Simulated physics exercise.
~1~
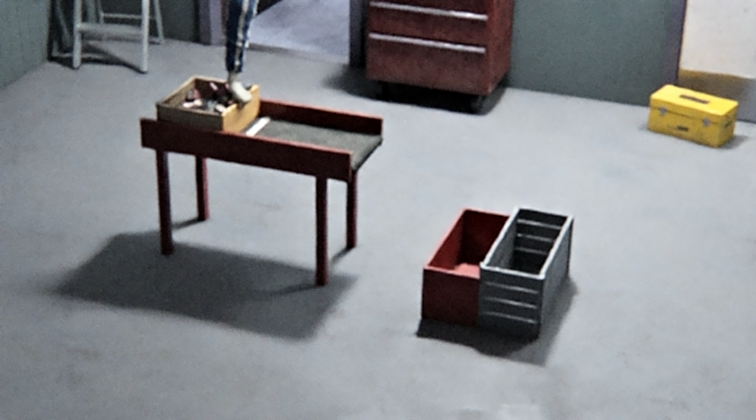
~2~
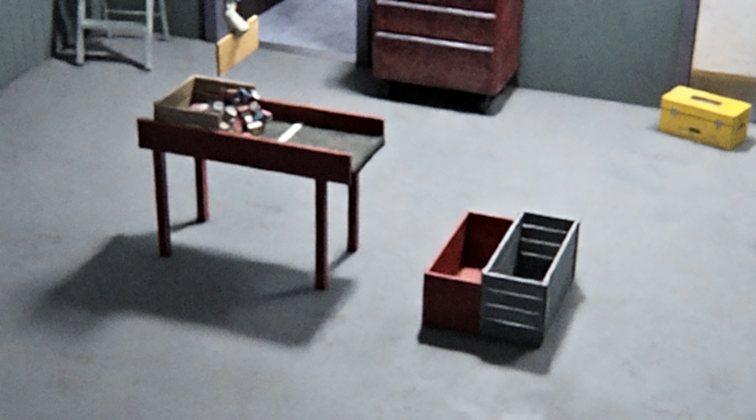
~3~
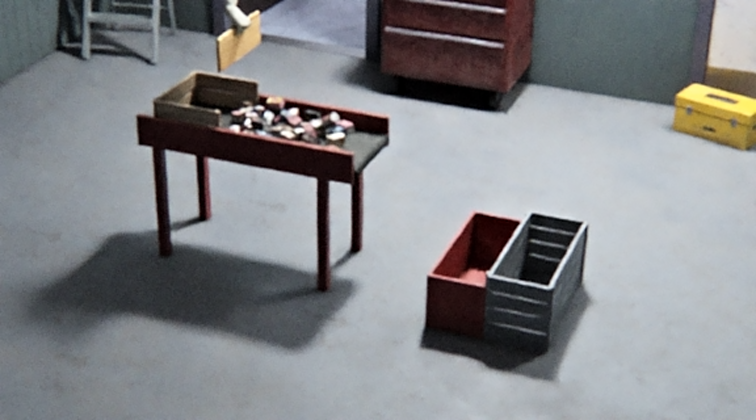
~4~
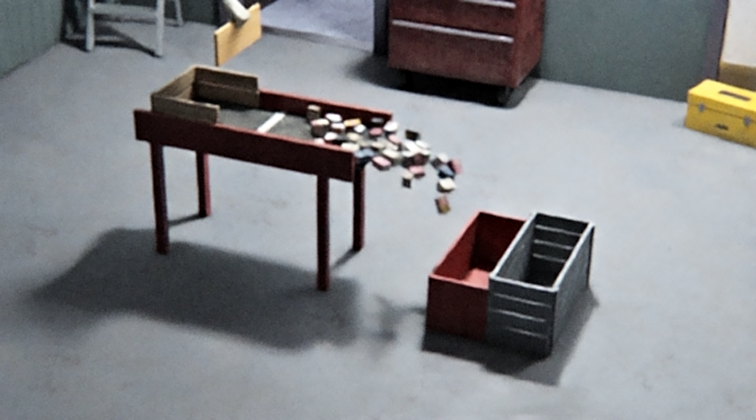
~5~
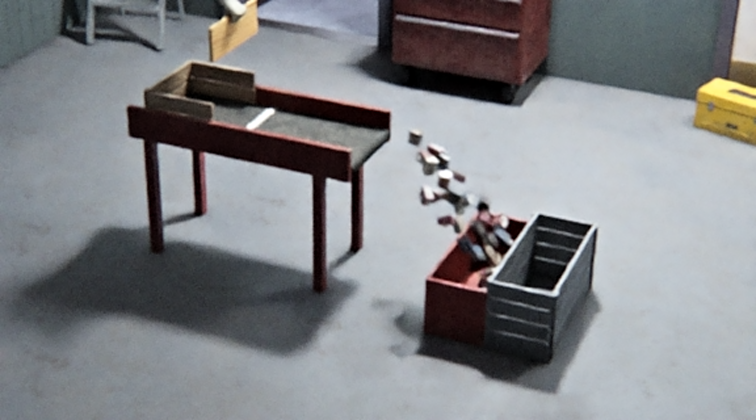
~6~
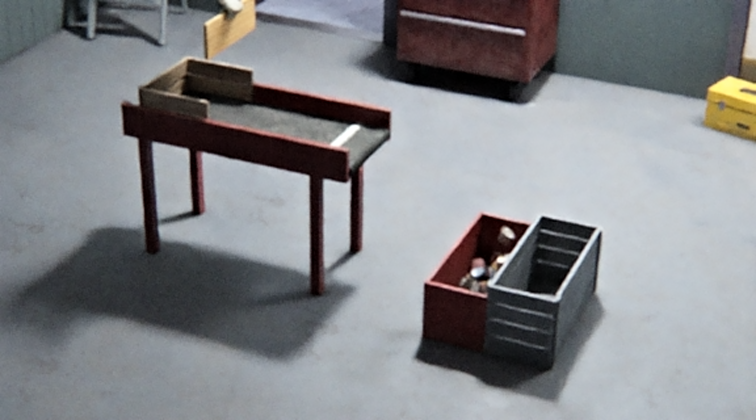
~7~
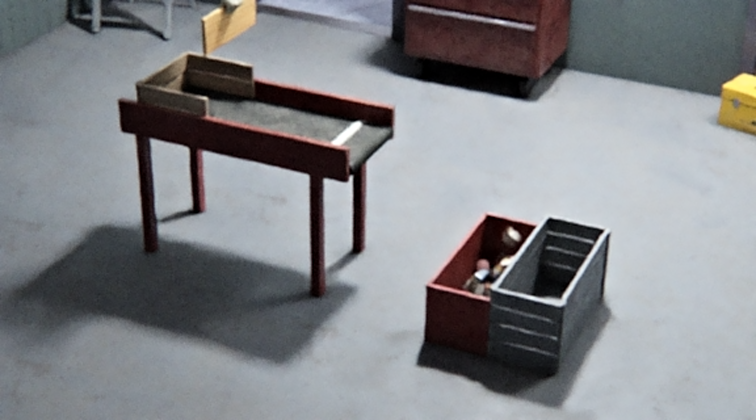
A hand lifts a wooden gate, and small cartons ride a belt into the red box.
